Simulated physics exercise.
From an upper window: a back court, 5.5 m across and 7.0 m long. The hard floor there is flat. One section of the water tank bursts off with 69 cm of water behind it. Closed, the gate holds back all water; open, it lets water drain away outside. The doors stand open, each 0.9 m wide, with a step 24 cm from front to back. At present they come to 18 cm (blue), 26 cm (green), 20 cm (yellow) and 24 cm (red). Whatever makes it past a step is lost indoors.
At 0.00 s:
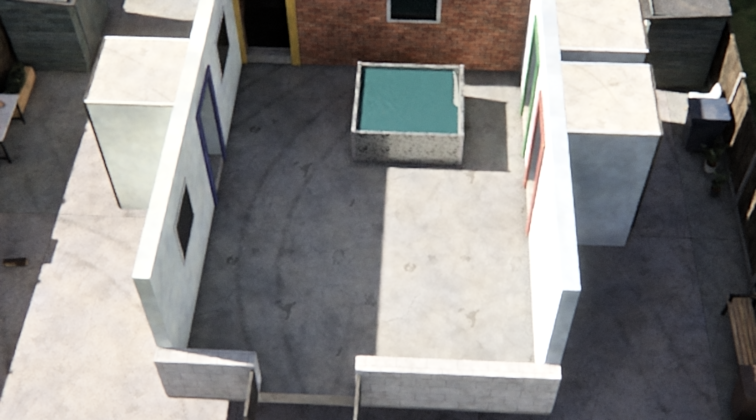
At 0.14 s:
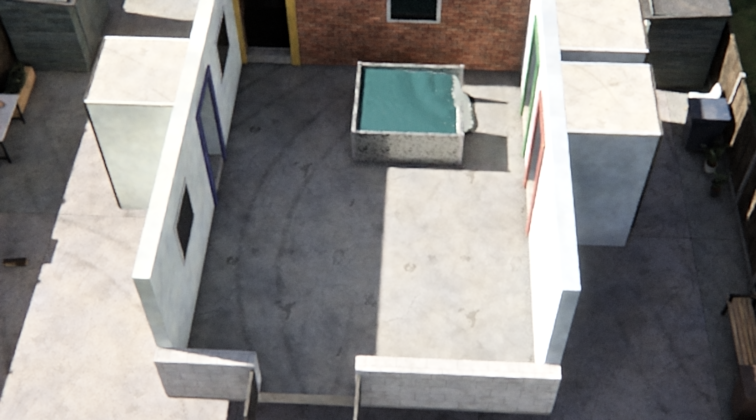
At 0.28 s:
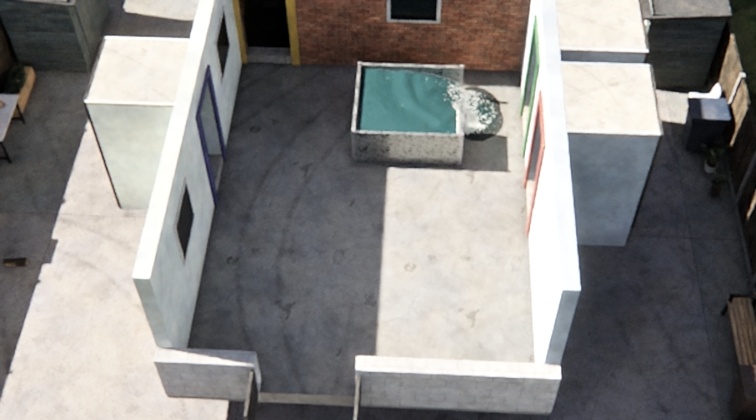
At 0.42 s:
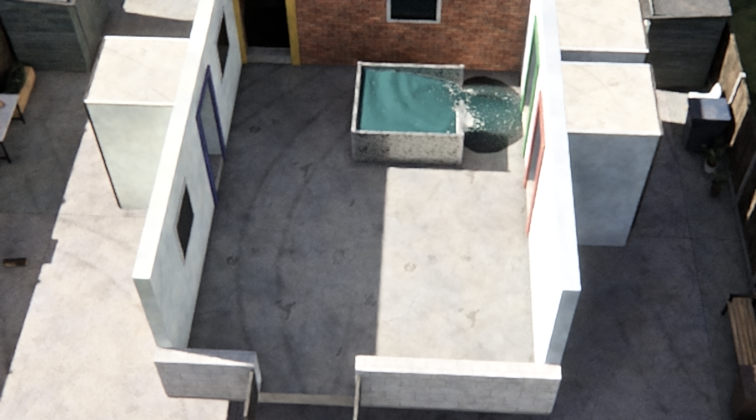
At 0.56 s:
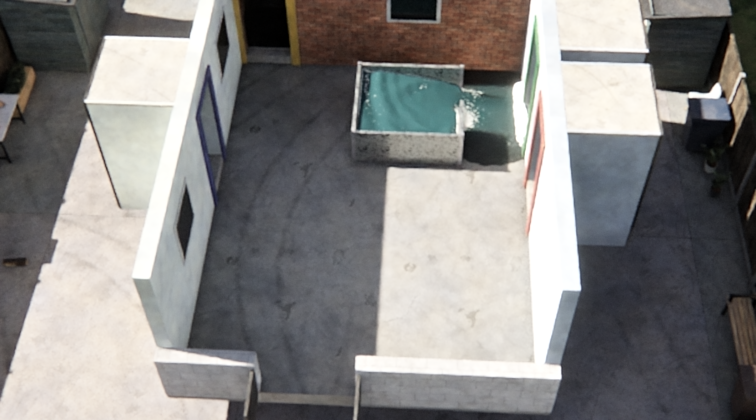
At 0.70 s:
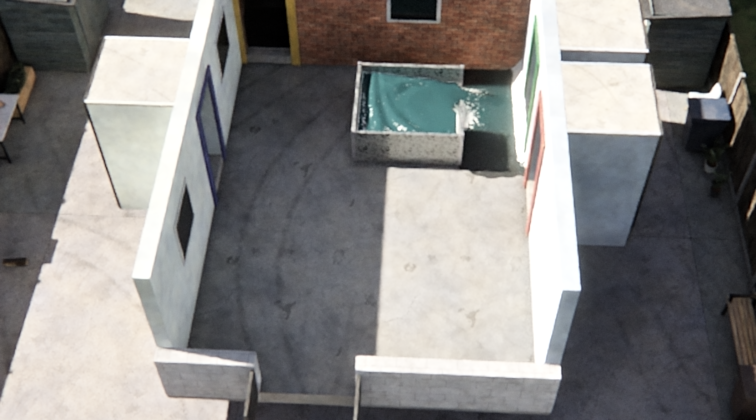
Water bursts from the right side of a raised tank and spreads to the green door.
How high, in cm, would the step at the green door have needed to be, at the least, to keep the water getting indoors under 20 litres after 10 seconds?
About 35 cm.
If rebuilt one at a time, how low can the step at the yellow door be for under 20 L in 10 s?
The yellow one would have to be about 12.0 cm high.
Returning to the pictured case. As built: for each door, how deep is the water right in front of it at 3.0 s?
Lab note, cm: Blue 0; green 24; yellow 8; red 6.
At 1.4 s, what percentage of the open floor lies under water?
Some 10 in a hundred.
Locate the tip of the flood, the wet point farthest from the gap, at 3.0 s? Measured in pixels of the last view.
The tip of the flood lies near (531, 390).
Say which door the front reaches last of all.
Coming last is the blue one.
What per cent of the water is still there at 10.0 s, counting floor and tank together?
Remaining share: Around 92 %.
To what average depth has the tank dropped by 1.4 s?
About 46 centimetres.
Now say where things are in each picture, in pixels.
The first picture shows the water tank at (409, 101) is whole and still, 69 cm deep; the green door at (530, 95) is dry.
In the second picture, the gap is at (459, 105), the front 0.3 m out at (474, 124); the back of the water tank holds 69 cm.
In the third picture, the gap is at (459, 105), the front 0.7 m out at (496, 127); the back of the water tank holds 69 cm.
In the fourth picture, the front is at (522, 131), 1.2 m from the gap at (458, 106); 1.7 m2 of floor is wet, 69 cm left at the back.
In the fifth picture, the gap is at (459, 106), the front 1.3 m out at (524, 155); the back of the water tank holds 63 cm.
In the sixth picture, the gap is at (459, 105), the front 1.6 m out at (524, 172); the back of the water tank holds 58 cm; water is at the green door at (530, 95).
After 1.4 s water covers 10 % of the floor, deepest (53 cm) near (517, 76); 36 cm at the green door, 22 litres in over its 26 cm step.
After 3.0 s water covers 45 % of the floor, deepest (30 cm) near (518, 109); 24 cm at the green door, 65 litres in over its 26 cm step.
After 10.0 s water covers 95 % of the floor, deepest (10 cm) near (206, 376); 8 cm at the green door, 67 litres in over its 26 cm step.
At the green door as built, the water arrived by 0.6 s and peaked near 37 cm at 0.7 s.
With a step of 29 cm, 53 litres would have come in within the 10 s; with 39 cm, 8 litres. So under 20 litres takes about 35 cm.
